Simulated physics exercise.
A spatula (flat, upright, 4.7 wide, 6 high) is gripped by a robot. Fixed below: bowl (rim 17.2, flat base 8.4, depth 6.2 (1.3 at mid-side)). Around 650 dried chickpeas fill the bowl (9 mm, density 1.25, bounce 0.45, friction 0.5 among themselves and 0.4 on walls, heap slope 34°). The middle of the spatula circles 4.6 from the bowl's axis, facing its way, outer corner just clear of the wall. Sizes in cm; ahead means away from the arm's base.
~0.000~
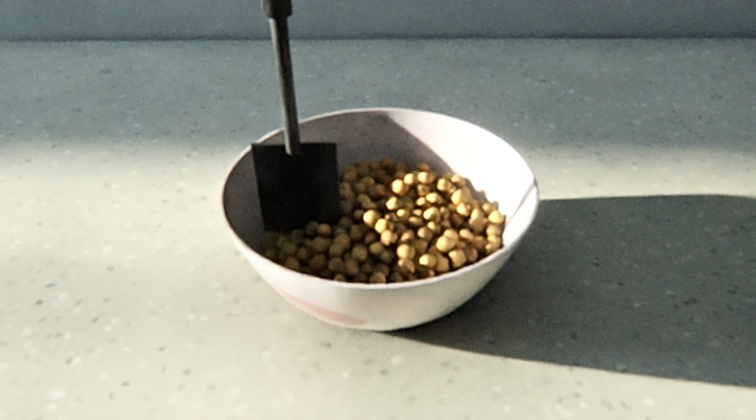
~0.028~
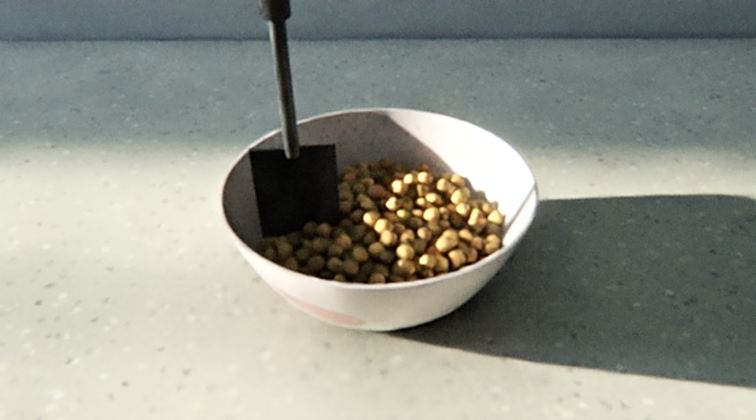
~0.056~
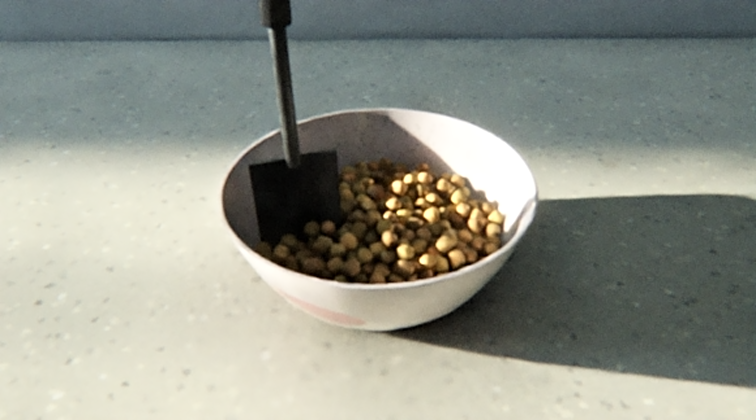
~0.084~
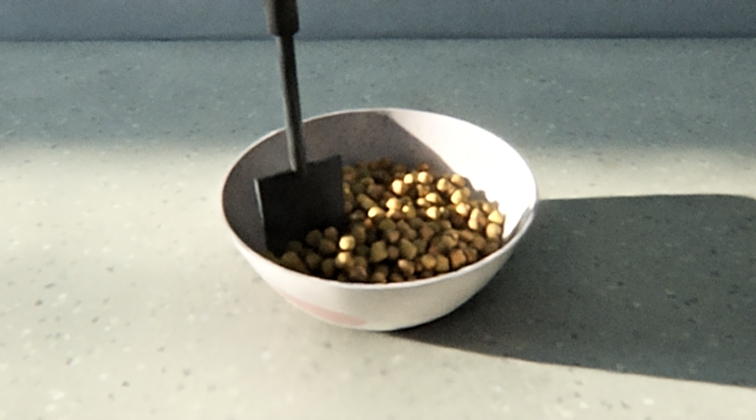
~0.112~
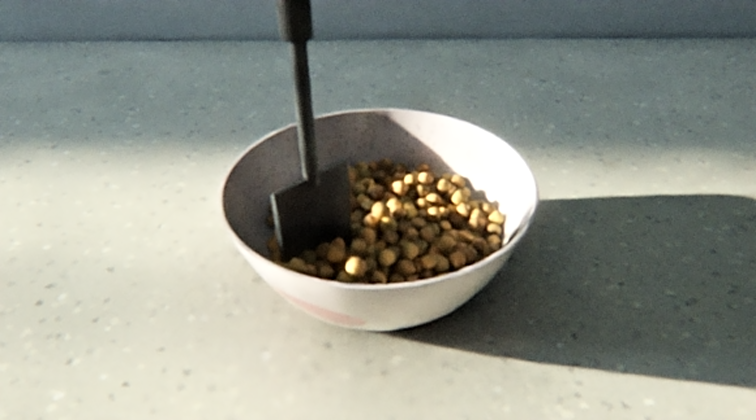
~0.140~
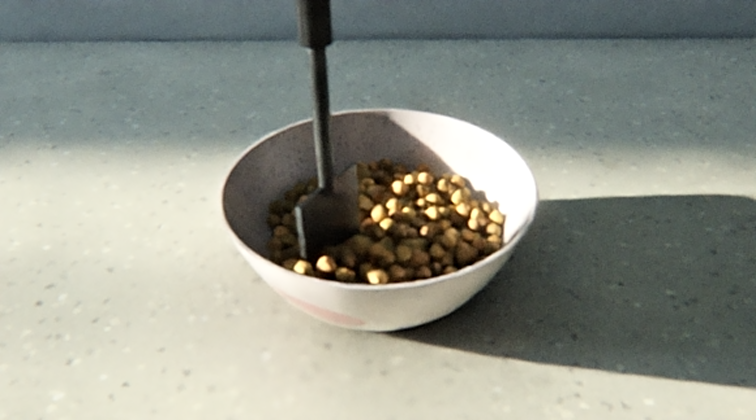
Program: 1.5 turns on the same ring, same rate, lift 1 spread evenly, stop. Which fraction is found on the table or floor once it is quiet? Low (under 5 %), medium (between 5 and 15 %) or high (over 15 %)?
A medium share, between 5 and 15 %, ends on the table or floor.
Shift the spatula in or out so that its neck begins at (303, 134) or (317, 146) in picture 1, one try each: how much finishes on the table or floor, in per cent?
About 10 and 5 per cent.
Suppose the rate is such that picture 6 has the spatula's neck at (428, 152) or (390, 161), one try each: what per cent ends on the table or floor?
About 30 and 20 per cent.
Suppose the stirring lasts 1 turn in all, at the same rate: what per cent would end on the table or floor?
In that case some 5 per cent.
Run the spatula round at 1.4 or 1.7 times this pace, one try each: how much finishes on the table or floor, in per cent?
About 20 and 25 per cent.
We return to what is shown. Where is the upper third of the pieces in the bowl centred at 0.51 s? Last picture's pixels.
At about (375, 169).
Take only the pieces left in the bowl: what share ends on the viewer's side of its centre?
About 50 per cent.
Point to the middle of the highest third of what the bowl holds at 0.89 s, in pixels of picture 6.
Near (375, 270).
After 0.51 s, 248° round, highest piece 9 above the table; 627 in the bowl, 16 on the table or floor, 11 in flight or on the tool.
After 0.89 s, 76° round, highest piece 7 above the table; 591 in the bowl, 61 on the table or floor, 2 in flight or on the tool.
After 1.27 s, 180° round, highest piece 6 above the table; 586 in the bowl, 68 on the table or floor.
After 1.97 s, 180° round, highest piece 6 above the table; 586 in the bowl, 68 on the table or floor.
In the end, 586 in the bowl, 68 on the table or floor. That is 10 % on the table or floor.
